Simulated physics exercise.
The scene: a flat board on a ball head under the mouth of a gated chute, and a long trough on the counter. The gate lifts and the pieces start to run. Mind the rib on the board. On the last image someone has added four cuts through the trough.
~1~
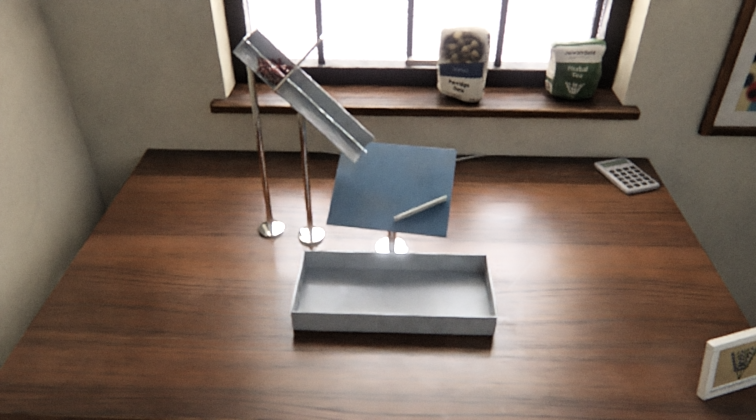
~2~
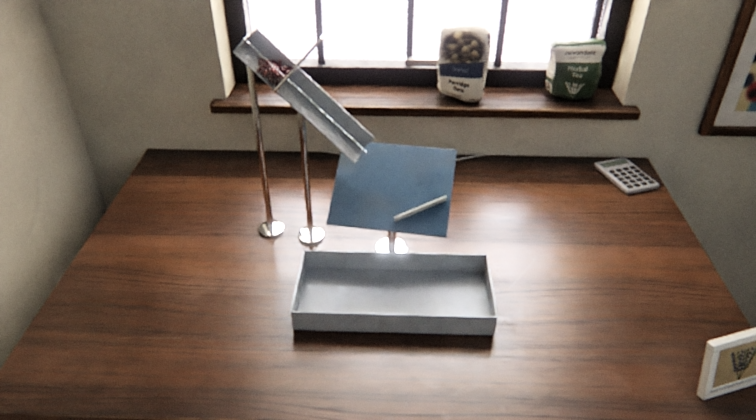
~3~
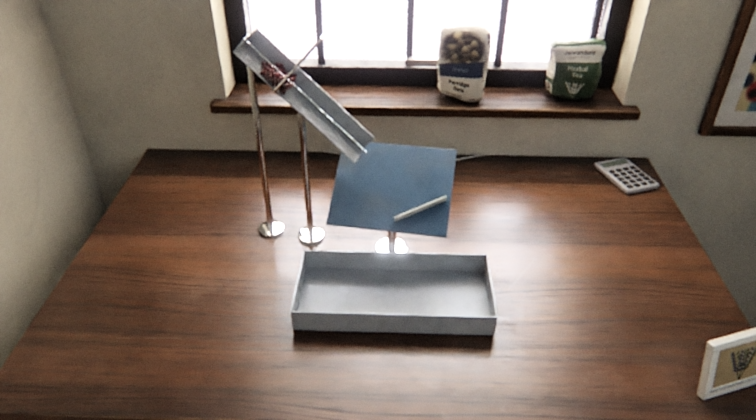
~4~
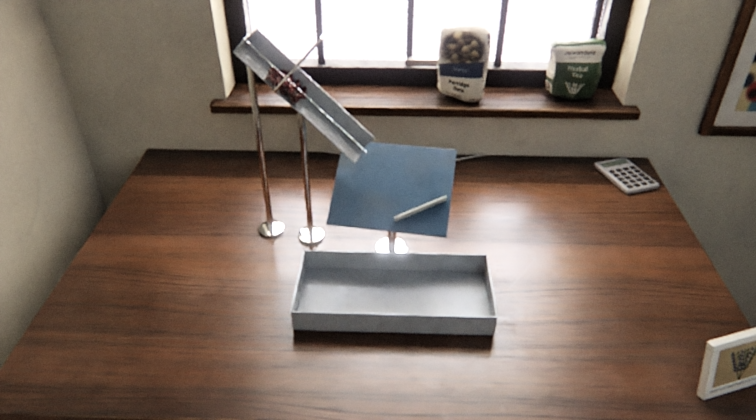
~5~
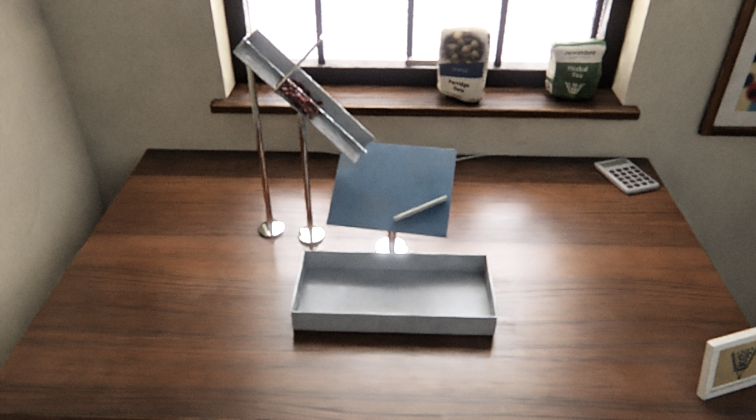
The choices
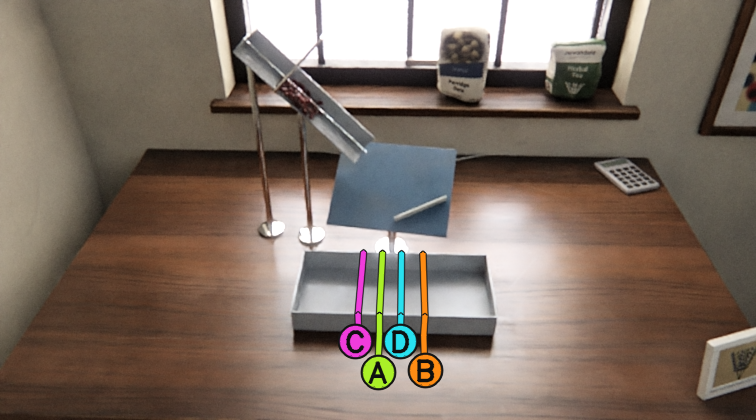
The clip shows a sloping metal chute above a tilted blue board with a small rib and an empty gray trough on a wooden desk, as a cluster of dark reddish pieces slides partway down the chute toward the right.
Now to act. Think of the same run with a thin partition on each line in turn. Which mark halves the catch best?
Use line A.
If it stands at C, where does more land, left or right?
Right.
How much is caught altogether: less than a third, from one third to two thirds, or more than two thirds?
About that: From one third to two thirds.
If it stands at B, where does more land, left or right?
The left side.
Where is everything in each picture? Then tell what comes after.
The first frame shows load behind the gate (274, 72), kidney beans; lip of the chute (359, 156), sloping fairly steeply.
The second frame shows middle of the board (393, 186), tilted fairly steeply; middle of its low edge (385, 230); of its high edge (399, 145).
The third frame shows front corners of the trough (291, 311) and (497, 317), empty; front of the load (292, 83).
The fourth frame shows middle of the load (287, 85); its front (303, 97), roughly a quarter of the way to the lip; rib from (446, 196) to (394, 218).
The fifth frame shows middle of the load (300, 98); its front (320, 113), roughly half of the way to the lip.
On the marked copy, line A crosses the front rim at (379, 314); line B crosses the front rim at (424, 315); line C crosses the front rim at (358, 313); line D crosses the front rim at (400, 314).
With A, of what is caught, roughly half on the left of the divider, roughly half on the right.
With B, of what is caught, almost all on the left of the divider, just a few on the right.
With C, of what is caught, about a tenth on the left of the divider, almost all on the right.
With D, of what is caught, almost all on the left of the divider, about a tenth on the right.
